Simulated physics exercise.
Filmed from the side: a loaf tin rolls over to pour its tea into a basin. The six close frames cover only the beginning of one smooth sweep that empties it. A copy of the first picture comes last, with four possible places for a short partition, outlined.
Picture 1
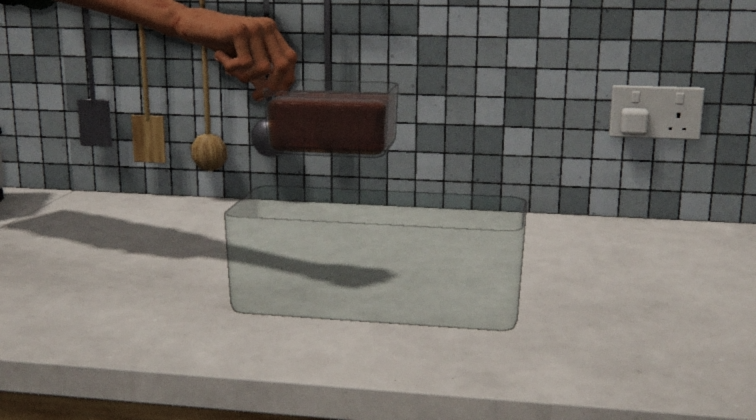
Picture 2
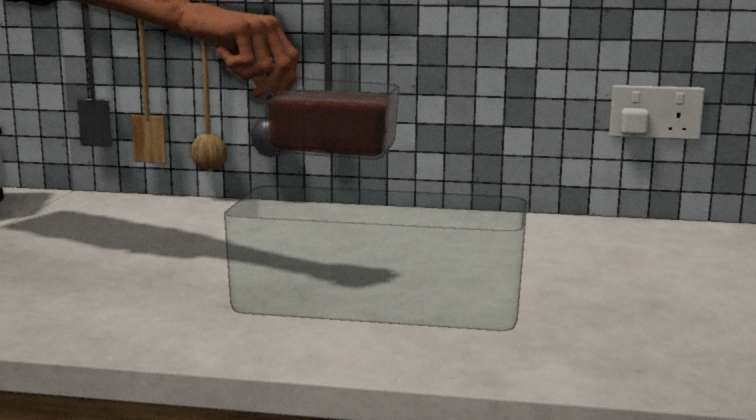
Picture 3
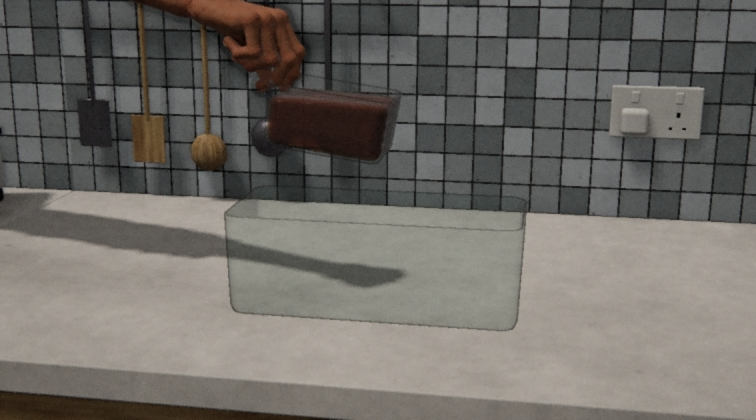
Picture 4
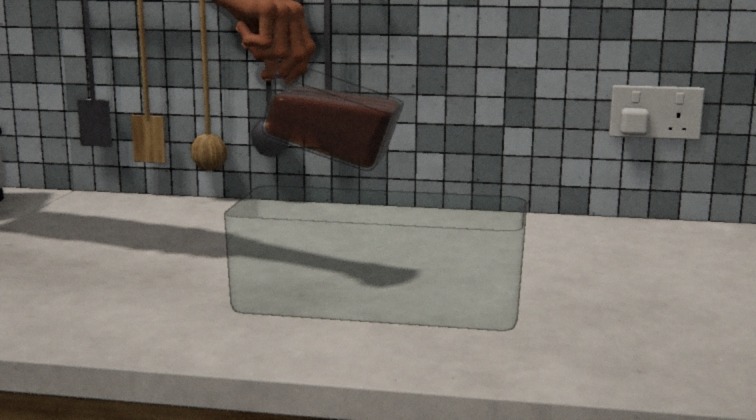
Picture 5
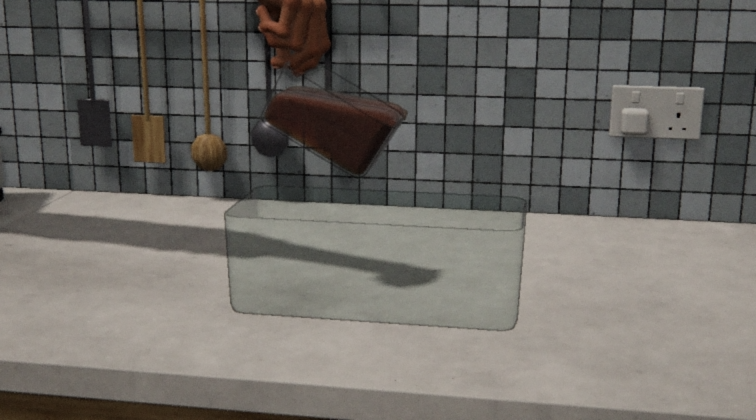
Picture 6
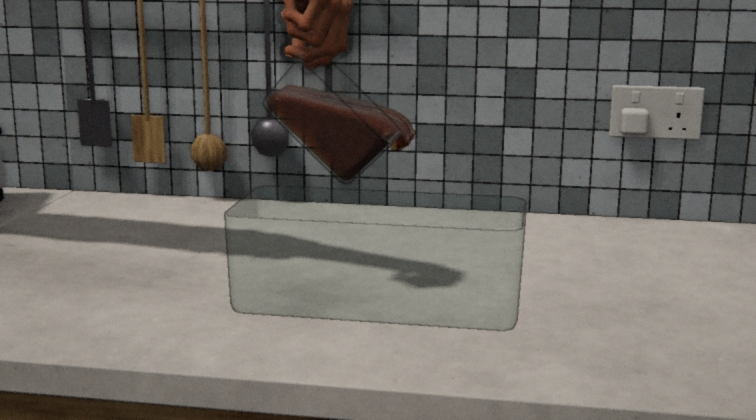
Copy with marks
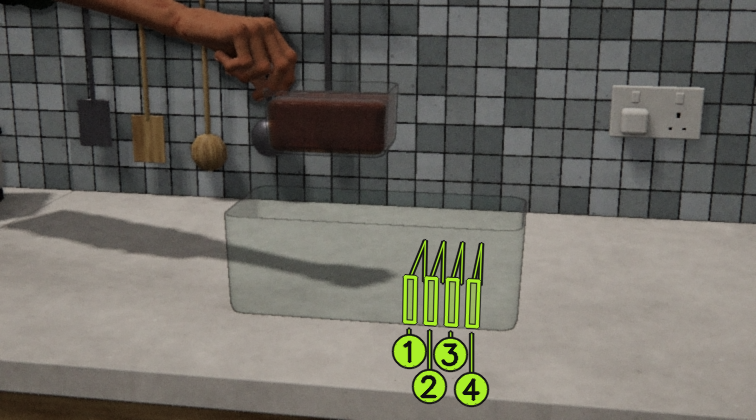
At first, a hand hovers at a clear loaf tin of dark reddish-brown tea, held level above an empty see-through basin on a kitchen counter. The tin then tilts steadily, its right end dipping as the hand shifts right, until the tea slides over the lip and begins emerging at the right.
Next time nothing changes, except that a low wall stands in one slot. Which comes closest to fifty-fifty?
Take 1.
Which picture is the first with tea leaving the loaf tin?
In picture 5.
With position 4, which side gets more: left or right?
The left side.
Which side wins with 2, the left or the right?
The left one.
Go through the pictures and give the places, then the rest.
In the first frame, upright, lip at (391, 88); basin from (231, 310) to (517, 329); nothing has left yet.
In the second frame, upright, lip at (392, 90); nothing has left yet.
In the third frame, tipped about 8°, lip at (395, 96); nothing has left yet.
In the fourth frame, tipped about 17°, lip at (397, 107); nothing has left yet.
In the fifth frame, tipped about 29°, lip at (398, 121); tea is over the lip, down to (398, 121).
In the sixth frame, tipped about 43°, lip at (395, 136); tea is over the lip, down to (402, 146).
In lime, 1 at (409, 329); 2 at (429, 330); 3 at (450, 332); 4 at (471, 333).
With 1, about 46 % ends left of the wall and 50 % right of it; 4 % is lost outside.
With 2, about 71 % ends left of the wall and 25 % right of it; 4 % is lost outside.
With 3, about 85 % ends left of the wall and 6 % right of it; 9 % is lost outside.
With 4, about 88 % ends left of the wall and 6 % right of it; 6 % is lost outside.
